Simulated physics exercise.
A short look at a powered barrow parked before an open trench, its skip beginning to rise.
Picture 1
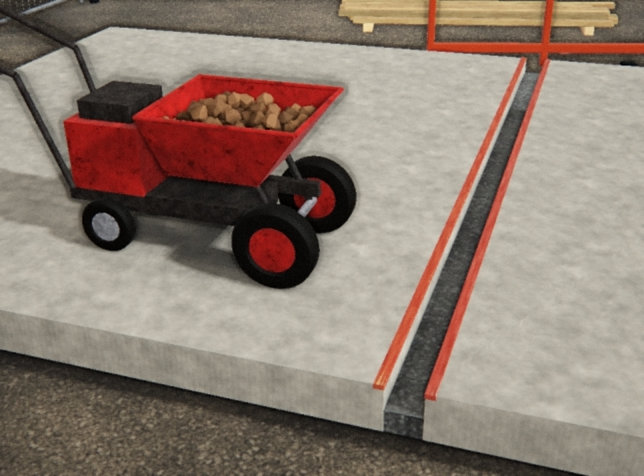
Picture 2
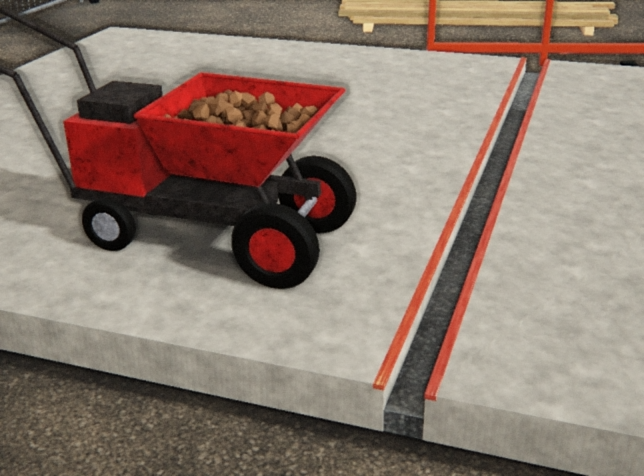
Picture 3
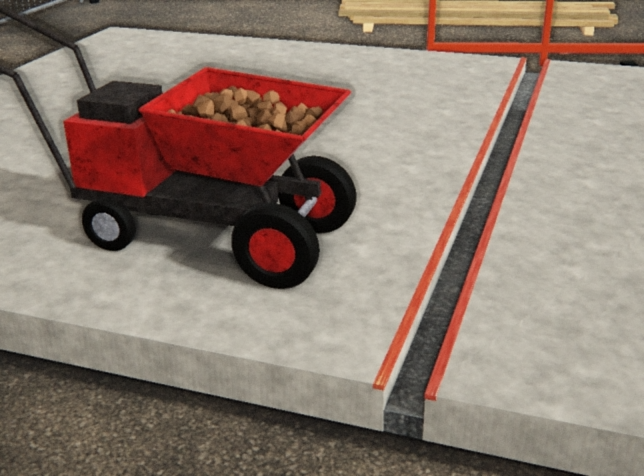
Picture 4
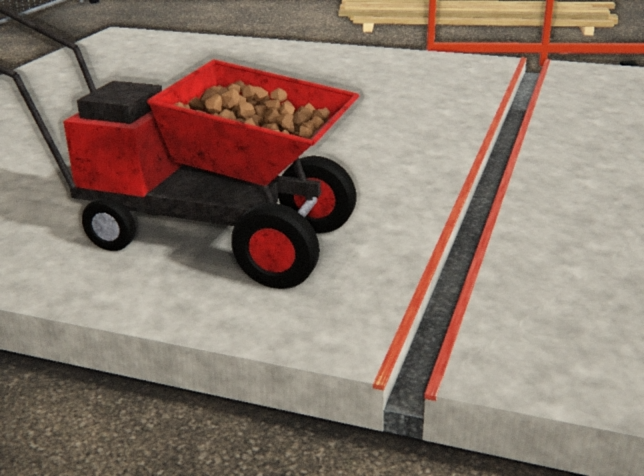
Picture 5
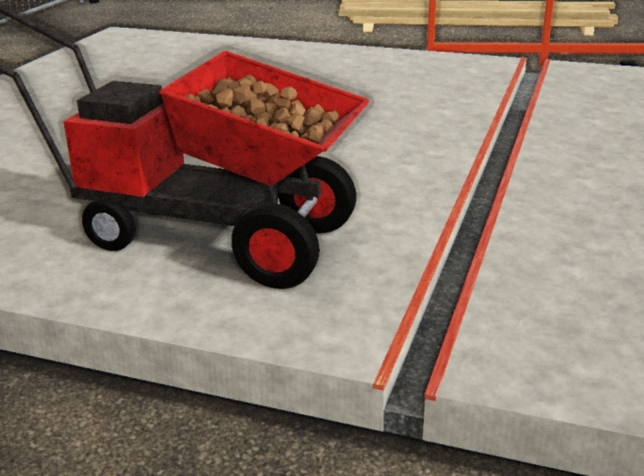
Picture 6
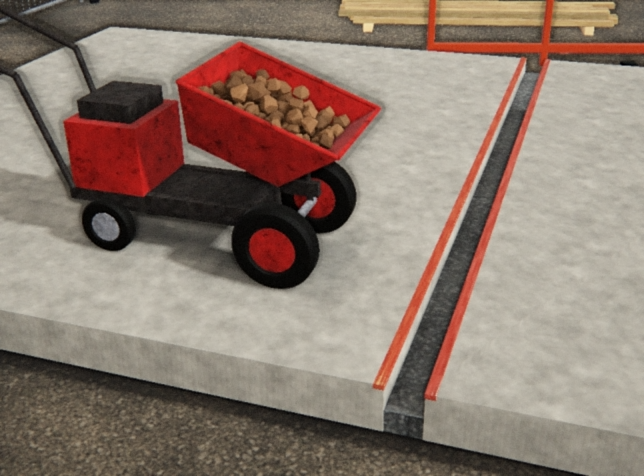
The red skip of a parked barrow, loaded with brown clods, slowly tilts toward the right.
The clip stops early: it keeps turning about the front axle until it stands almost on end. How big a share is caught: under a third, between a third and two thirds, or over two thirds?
Between the edges lies from one third to two thirds of the load.
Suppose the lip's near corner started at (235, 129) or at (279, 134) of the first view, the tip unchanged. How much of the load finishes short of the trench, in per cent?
The first gives 60 %, the second 30 %.
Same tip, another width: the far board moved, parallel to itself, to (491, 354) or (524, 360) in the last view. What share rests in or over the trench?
In turn 90 and 100 in a hundred.
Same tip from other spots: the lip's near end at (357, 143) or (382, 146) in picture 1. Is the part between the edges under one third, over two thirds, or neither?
One: Under a third. Two: Below one third.
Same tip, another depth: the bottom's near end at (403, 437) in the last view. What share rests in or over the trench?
Close to 70 per cent.
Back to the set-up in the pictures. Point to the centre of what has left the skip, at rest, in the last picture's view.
Roughly at (457, 275).
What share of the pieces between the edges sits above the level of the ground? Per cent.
Roughly 35 in a hundred.
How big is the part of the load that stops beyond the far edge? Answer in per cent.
Some 35 per cent.
Soon, skip tipped steeply; all in the skip.
A while on, skip tipped right over; about two thirds in the skip; a small part short of the trench; about a quarter in or heaped over the trench; a small part beyond it; a stray few falling.
Towards the end, skip tipped right over; a stray few in the skip; a small part short of the trench; about half in or heaped over the trench; about a third beyond it.
Finally, skip tipped right over; a small part short of the trench; about half in or heaped over the trench; about a third beyond it.
